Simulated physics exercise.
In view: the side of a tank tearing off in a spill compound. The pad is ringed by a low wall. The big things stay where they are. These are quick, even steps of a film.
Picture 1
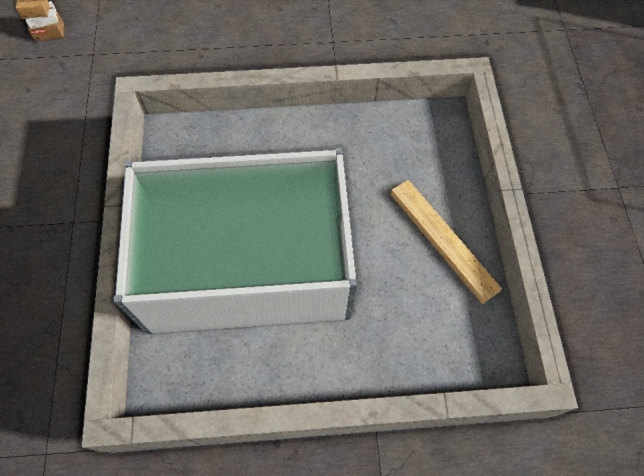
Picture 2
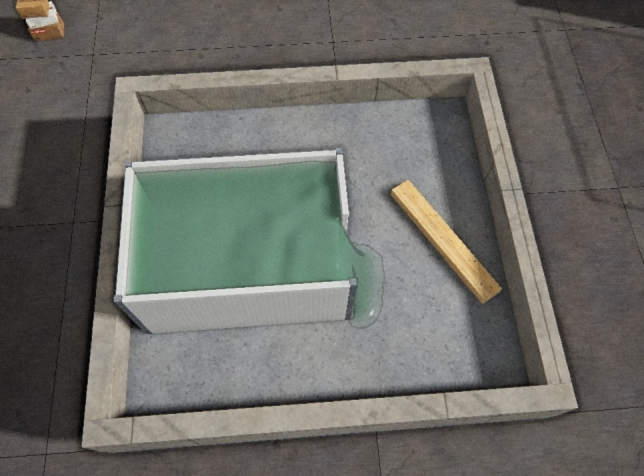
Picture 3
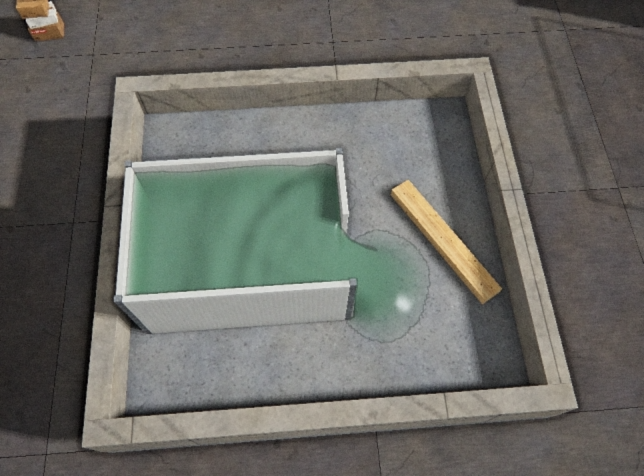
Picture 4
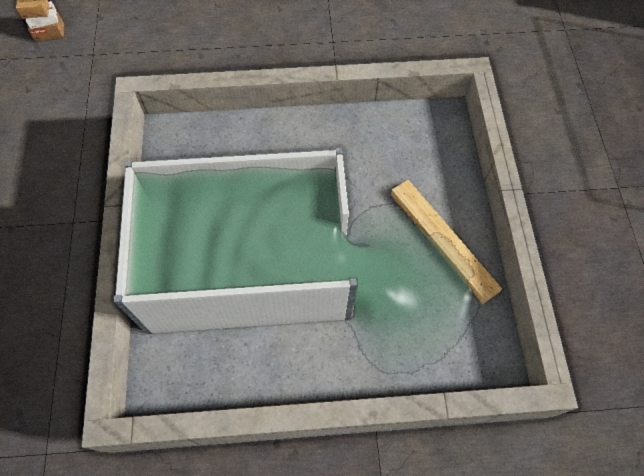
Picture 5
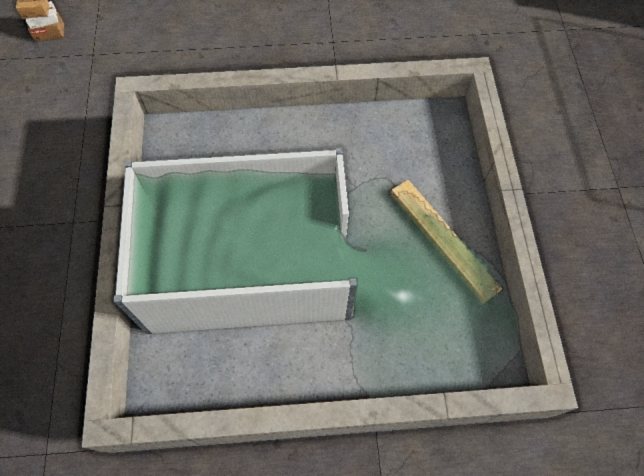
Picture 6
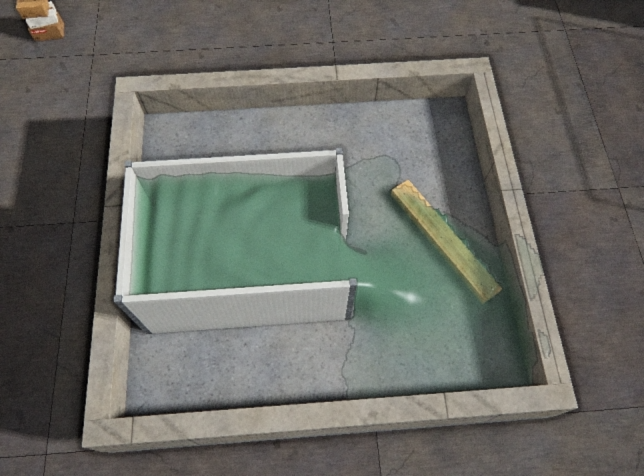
A white-walled tank of green water sits at the left of a square concrete pad ringed by a low pale wall, seen from above by a still camera. A yellowish wooden beam lies at a slant to its right on the grey floor. The tank's right side opens and green water pours out, spreading across the pad, around and over the beam, and reaching the right wall.
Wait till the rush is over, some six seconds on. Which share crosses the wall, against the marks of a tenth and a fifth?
It loses under a tenth.
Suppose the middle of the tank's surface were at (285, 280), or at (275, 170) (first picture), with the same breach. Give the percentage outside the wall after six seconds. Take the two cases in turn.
Near 6 and 2 in a hundred.
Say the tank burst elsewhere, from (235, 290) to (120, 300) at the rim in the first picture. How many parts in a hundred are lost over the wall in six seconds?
Near 12 in a hundred.
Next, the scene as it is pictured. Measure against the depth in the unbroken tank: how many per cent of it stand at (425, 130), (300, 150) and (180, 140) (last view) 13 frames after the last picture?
Roughly 12, 2 and 0 per cent, in turn.
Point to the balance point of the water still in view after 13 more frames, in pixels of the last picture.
I would point to (342, 264).
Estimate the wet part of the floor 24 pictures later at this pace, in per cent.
Close to 100 %.
A moment on, water covers 35 % of the floor; the low wall has let 0 % over.
Next, water covers 40 % of the floor; the low wall has let 1 % over.
Then, water covers 60 % of the floor; the low wall has let 3 % over.
Later, water covers 80 % of the floor; the low wall has let 3 % over.
In the end, water covers 80 % of the floor; the low wall has let 3 % over.
